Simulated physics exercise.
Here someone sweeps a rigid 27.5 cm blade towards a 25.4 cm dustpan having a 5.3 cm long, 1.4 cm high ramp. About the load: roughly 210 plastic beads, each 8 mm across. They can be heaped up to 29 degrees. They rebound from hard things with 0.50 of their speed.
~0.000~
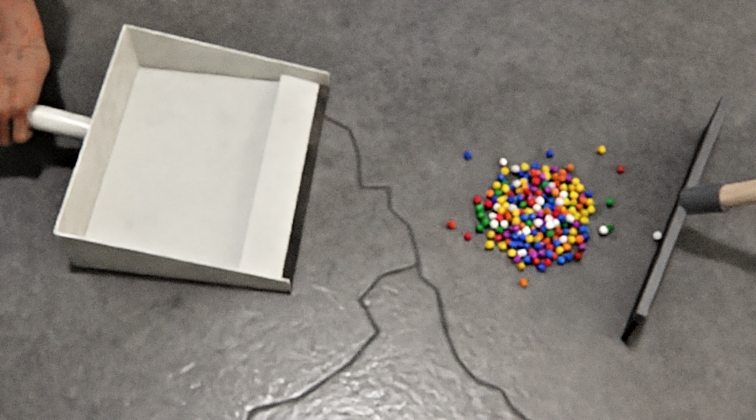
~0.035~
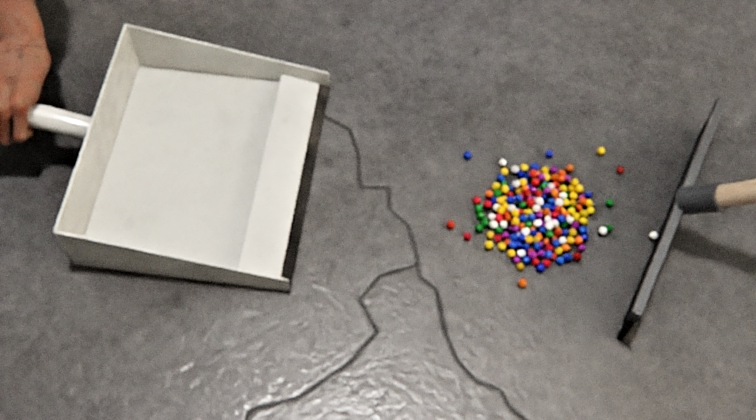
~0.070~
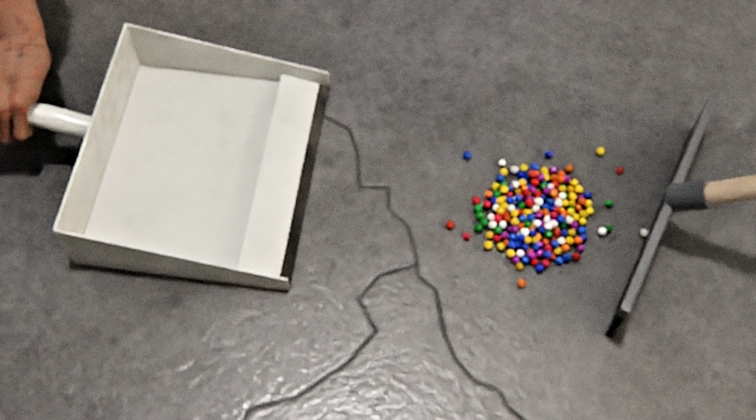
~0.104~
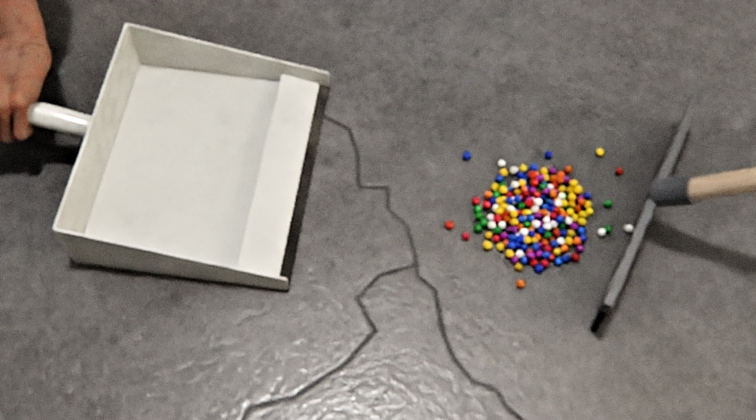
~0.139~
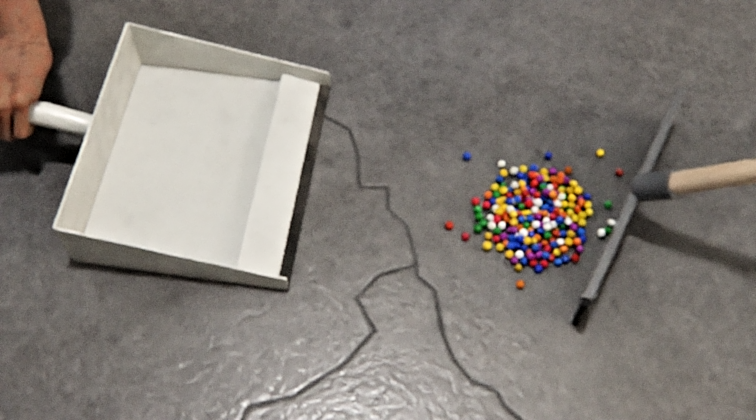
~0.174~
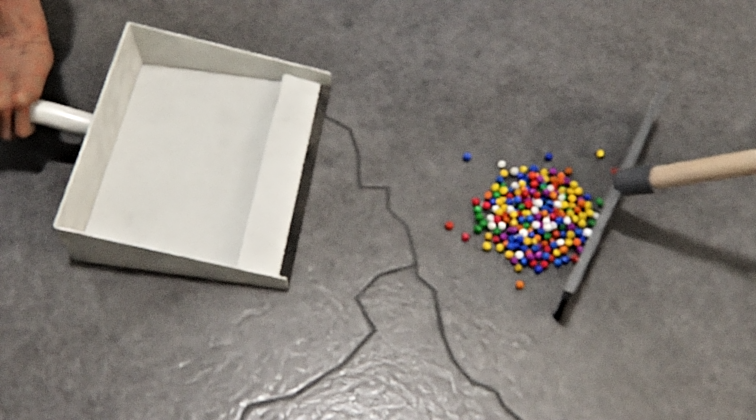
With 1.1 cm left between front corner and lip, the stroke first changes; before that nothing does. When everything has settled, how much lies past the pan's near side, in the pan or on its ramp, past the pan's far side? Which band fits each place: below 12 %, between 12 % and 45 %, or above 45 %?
Outcome: Past the pan's near side: A slim portion; in the pan or on its ramp: A middling portion; past the pan's far side: A middling portion.
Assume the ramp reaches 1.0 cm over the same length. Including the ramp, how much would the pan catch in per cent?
Then around 15 percent, ramp counted.
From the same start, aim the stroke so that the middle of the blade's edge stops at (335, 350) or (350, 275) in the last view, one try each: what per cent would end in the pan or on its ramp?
Roughly 0 per cent for the first try and 0 per cent for the second.
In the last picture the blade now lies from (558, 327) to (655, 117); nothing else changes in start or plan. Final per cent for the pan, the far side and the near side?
The pan gets 5, the far side 10 and the near side 0.
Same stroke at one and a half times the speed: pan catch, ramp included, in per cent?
About 35 per cent.
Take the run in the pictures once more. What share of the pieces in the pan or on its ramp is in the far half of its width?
About 70 percent of it.
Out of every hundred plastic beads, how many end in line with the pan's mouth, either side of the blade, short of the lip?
Some 60 per cent.
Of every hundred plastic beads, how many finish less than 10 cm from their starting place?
Around 0 in a hundred.
After 0.43 s, middle of the blade 19 cm from the lip; 0 % over the lip, far side 0 %, near side 0 %.
Then, at 0.59 s, middle of the blade 10 cm from the lip; 0 % over the lip, far side 10 %, near side 0 %.
Then, at 0.88 s, middle of the blade 6 cm from the lip; 20 % over the lip, far side 25 %, near side 0 %.
At rest (1.5 s), near side 0 %, pan 15 %, far side 25 %, in front of the lip or behind the blade 60 %.
